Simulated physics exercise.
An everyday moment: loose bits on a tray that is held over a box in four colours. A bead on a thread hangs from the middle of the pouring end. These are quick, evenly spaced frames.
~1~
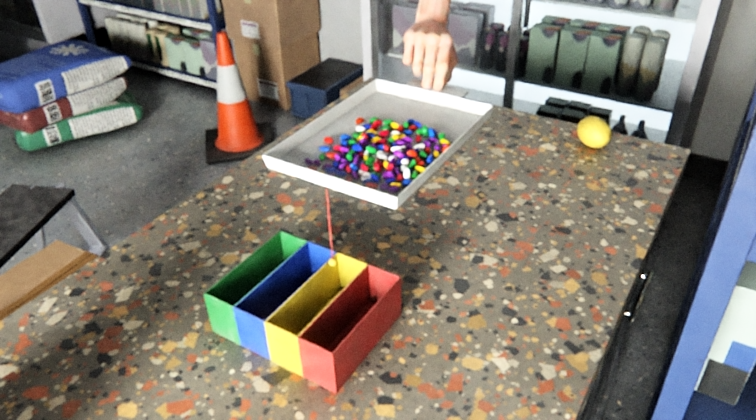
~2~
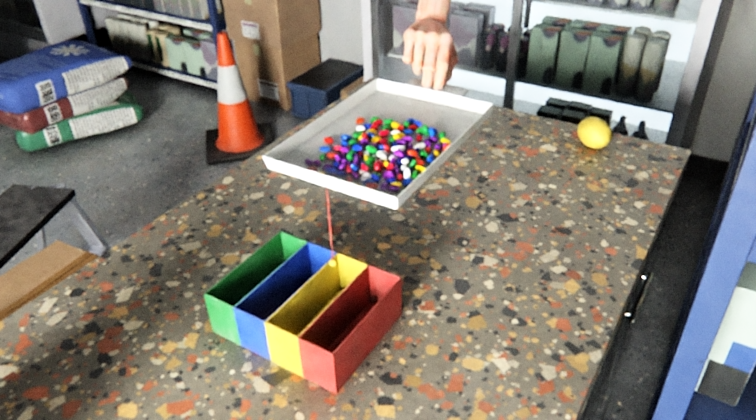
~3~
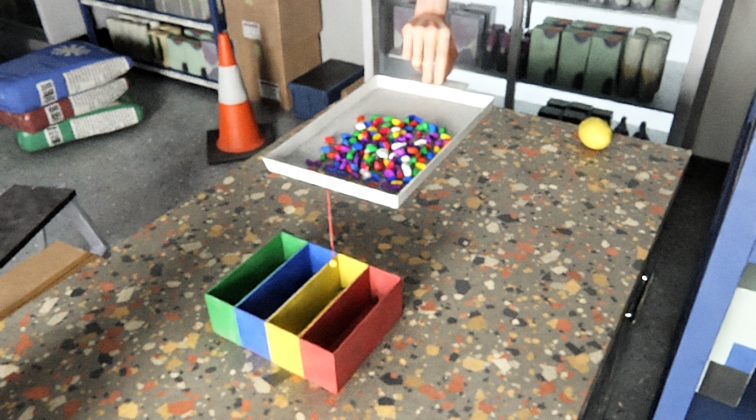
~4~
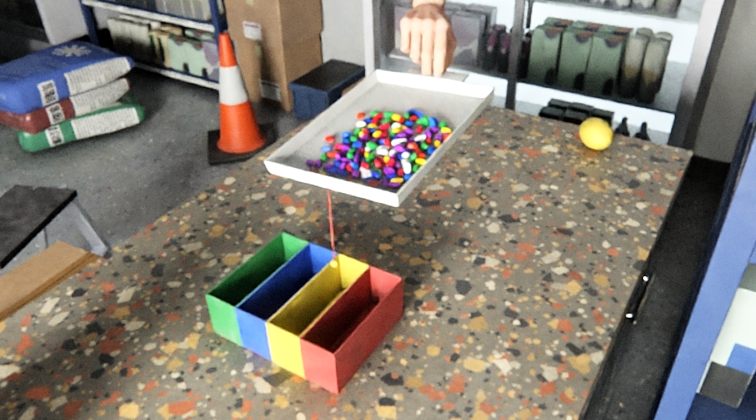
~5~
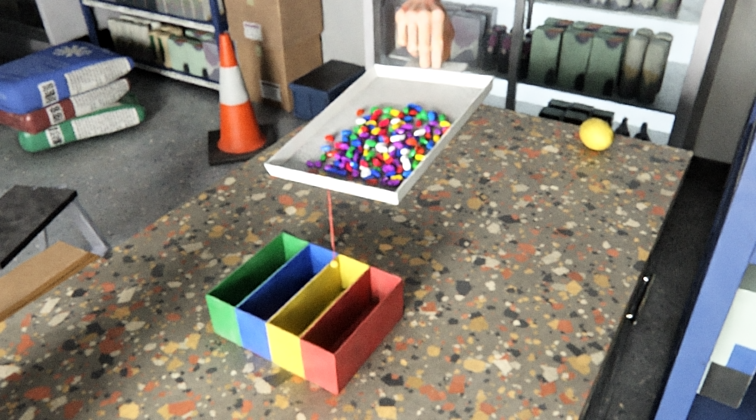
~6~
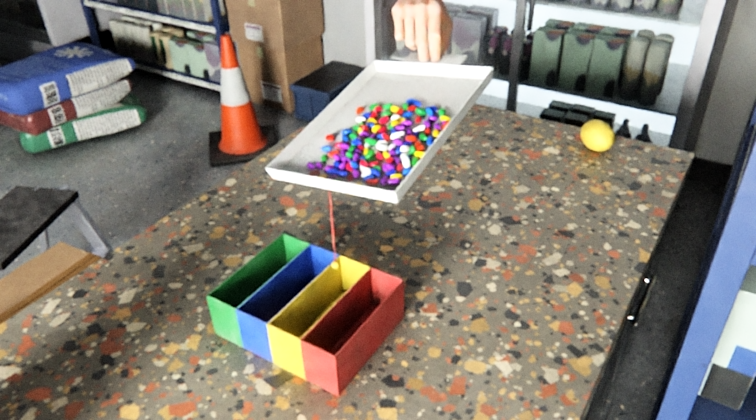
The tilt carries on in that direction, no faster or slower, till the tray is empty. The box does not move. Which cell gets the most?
The green one ends fullest.
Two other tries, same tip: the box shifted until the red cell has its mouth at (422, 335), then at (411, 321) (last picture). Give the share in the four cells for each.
In turn 0 and 20 in a hundred.
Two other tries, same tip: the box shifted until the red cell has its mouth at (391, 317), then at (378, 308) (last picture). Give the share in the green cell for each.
About 50 and 80 per cent.
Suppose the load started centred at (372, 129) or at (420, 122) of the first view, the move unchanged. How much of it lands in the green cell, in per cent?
The first gives 50 %, the second 50 %.
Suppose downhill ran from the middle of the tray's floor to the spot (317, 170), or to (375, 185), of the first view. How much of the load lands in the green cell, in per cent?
Roughly 30 per cent, and 0 per cent.
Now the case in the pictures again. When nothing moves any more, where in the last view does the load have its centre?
Roughly at (283, 297).
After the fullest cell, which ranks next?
Next in line is the blue one.
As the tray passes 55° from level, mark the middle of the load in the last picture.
Around (326, 146).
Soon, tray tipped steeply; all on the tray.
A while on, tray tipped right over; nearly all on the tray; a stray few in the green cell.
Towards the end, tray tipped past a quarter turn; about half in the green cell; about a third in the blue cell; a small part in the yellow cell; a small part falling or outside the box.
Finally, tray tipped past a quarter turn; about half in the green cell; about a third in the blue cell; a small part in the yellow cell; none in the red cell; a small part outside the box.
